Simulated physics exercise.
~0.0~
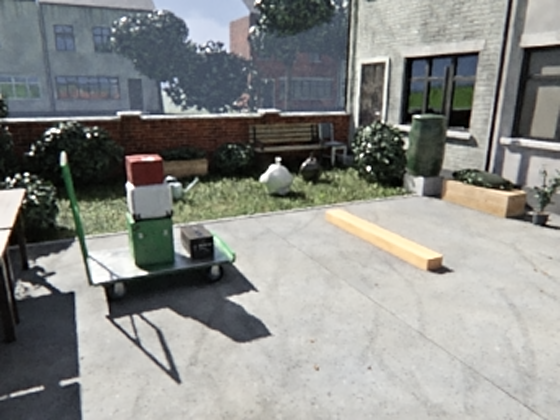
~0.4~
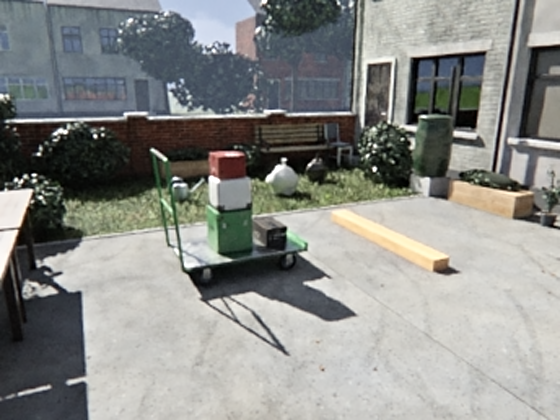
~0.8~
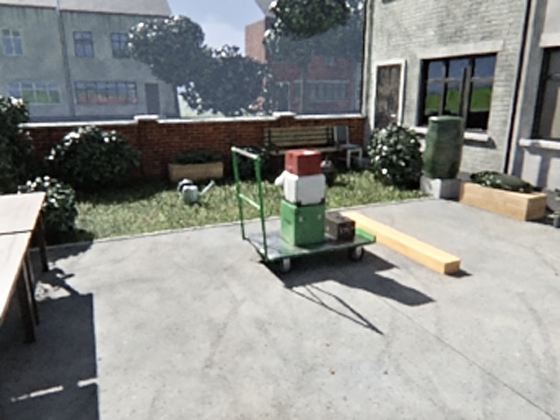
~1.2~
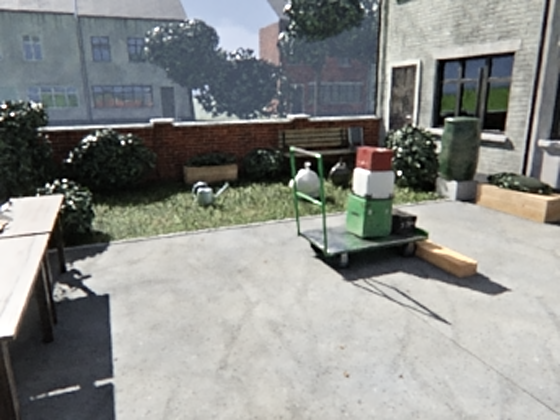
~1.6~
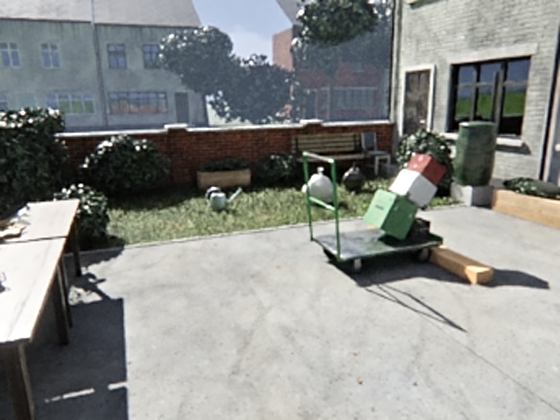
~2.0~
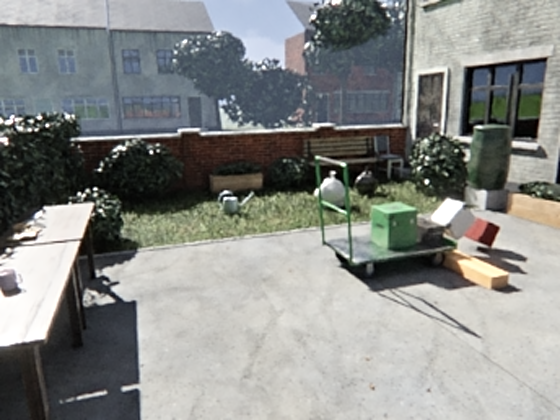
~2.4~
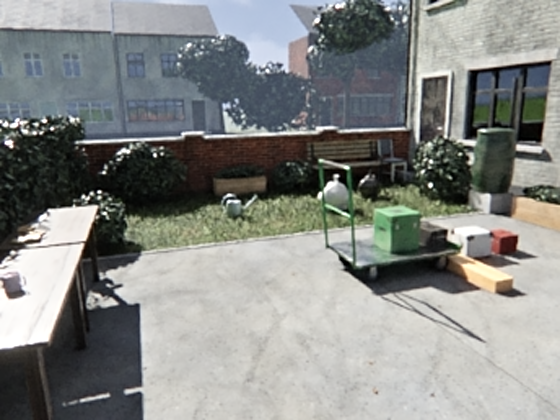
A green trolley carrying stacked boxes rolled right across a sunny yard and stopped at a wooden beam, where the stack tipped forward; the red and white boxes tumbled off beyond the beam, while the green box and black one stayed on the deck.
